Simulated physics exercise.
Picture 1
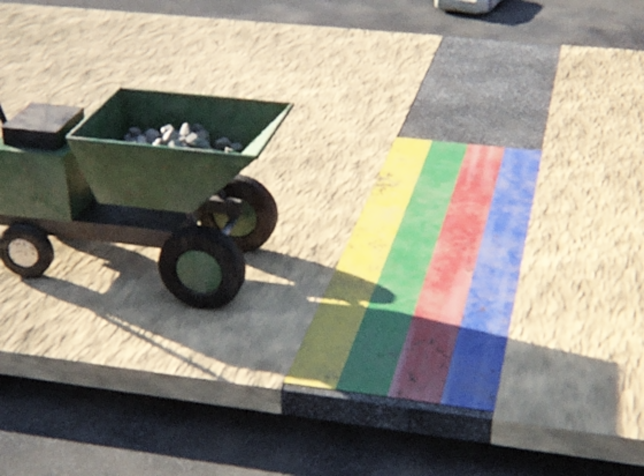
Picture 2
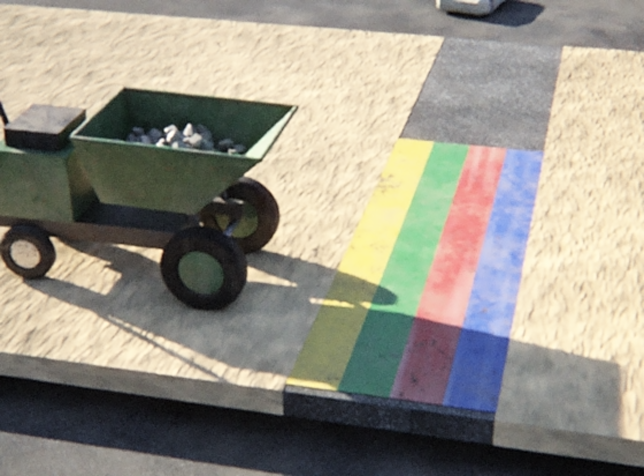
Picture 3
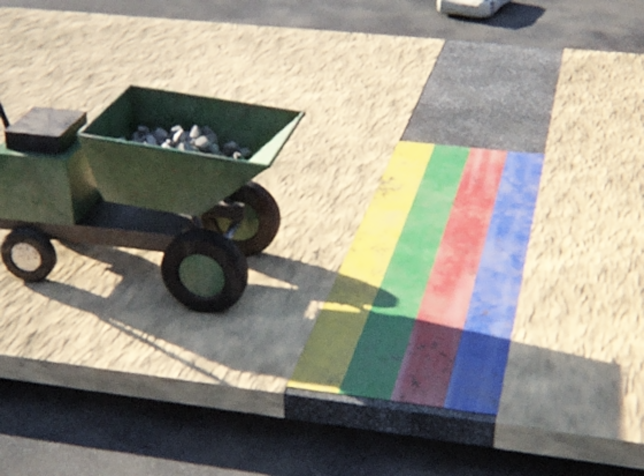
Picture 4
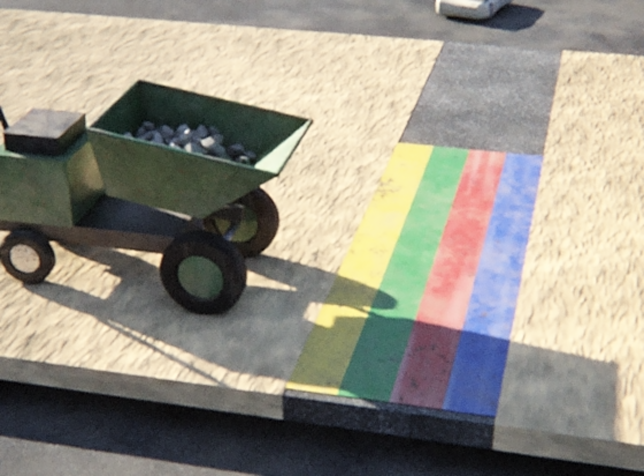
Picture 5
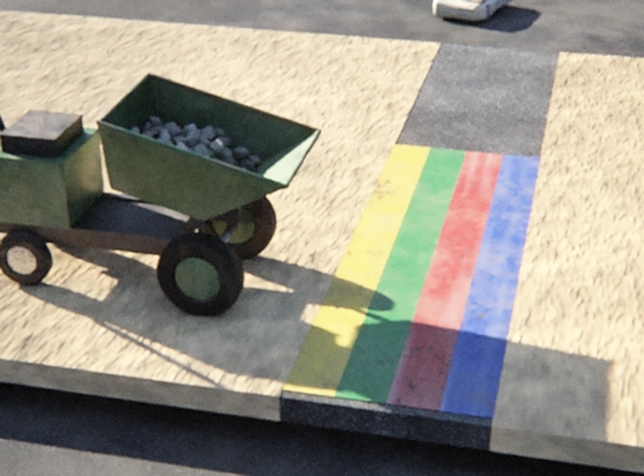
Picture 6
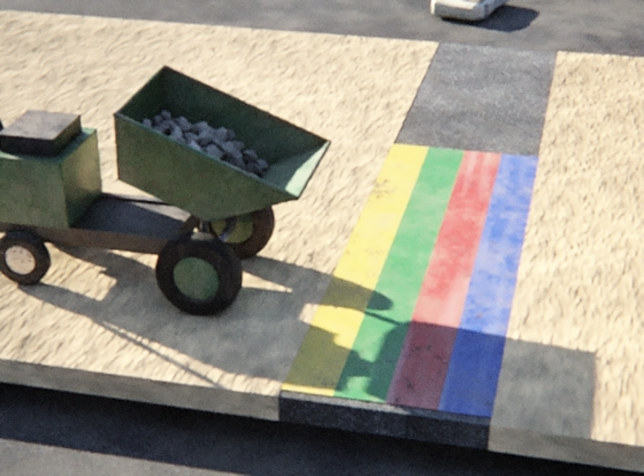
We see a small green wheeled barrow loaded with broken stones, parked left of yellow, green, red and blue bands on a pale pad; its skip gradually tilts toward the right, the rear rising as the front lip lowers.
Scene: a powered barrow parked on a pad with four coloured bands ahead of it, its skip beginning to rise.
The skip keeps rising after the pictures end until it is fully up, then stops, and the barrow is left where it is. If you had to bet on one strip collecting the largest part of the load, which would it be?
I would bet on the green strip.
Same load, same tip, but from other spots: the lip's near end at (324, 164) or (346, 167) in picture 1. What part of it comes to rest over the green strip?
The shares come out close to 0 and 0 per cent, in that order.
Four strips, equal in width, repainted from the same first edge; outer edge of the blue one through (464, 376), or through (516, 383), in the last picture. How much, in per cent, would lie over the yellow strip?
About 10 per cent first, then about 10 per cent.
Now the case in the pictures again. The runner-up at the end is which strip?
The red strip.
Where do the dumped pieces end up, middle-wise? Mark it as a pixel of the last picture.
Somewhere around (407, 299) in the final view.
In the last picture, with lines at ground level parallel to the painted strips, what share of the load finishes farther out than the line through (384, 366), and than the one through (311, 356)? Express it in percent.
About 40 and 80 %.
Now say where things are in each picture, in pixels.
In the first picture, lip of the skip at (256, 158), level; top of the load at (163, 151), broken stones; yellow strip at (326, 347); green strip at (375, 353); red strip at (425, 360); blue strip at (476, 366).
In the second picture, lip of the skip at (260, 160), tipped barely; top of the load at (162, 145).
In the third picture, lip of the skip at (268, 167), tipped barely; top of the load at (168, 145).
In the fourth picture, lip of the skip at (277, 175), tipped a little; top of the load at (174, 144).
In the fifth picture, lip of the skip at (286, 186), tipped a little; top of the load at (161, 154).
In the sixth picture, lip of the skip at (297, 199), tipped clearly; top of the load at (162, 140); yellow strip at (323, 353); green strip at (372, 360); red strip at (422, 366); blue strip at (473, 373).
Soon after the last picture, skip tipped steeply; all in the skip.
A little later, skip tipped right over; about two thirds in the skip; a small part over the yellow strip; about a quarter over the green strip; a stray few over the red strip.
Later still, skip tipped right over; about a quarter in the skip; a small part over the yellow strip; about a third over the green strip; about a quarter over the red strip; a small part over the blue strip.
At rest, skip tipped right over; about a quarter in the skip; a small part over the yellow strip; about a third over the green strip; about a quarter over the red strip; a small part over the blue strip; a stray few off the paint.
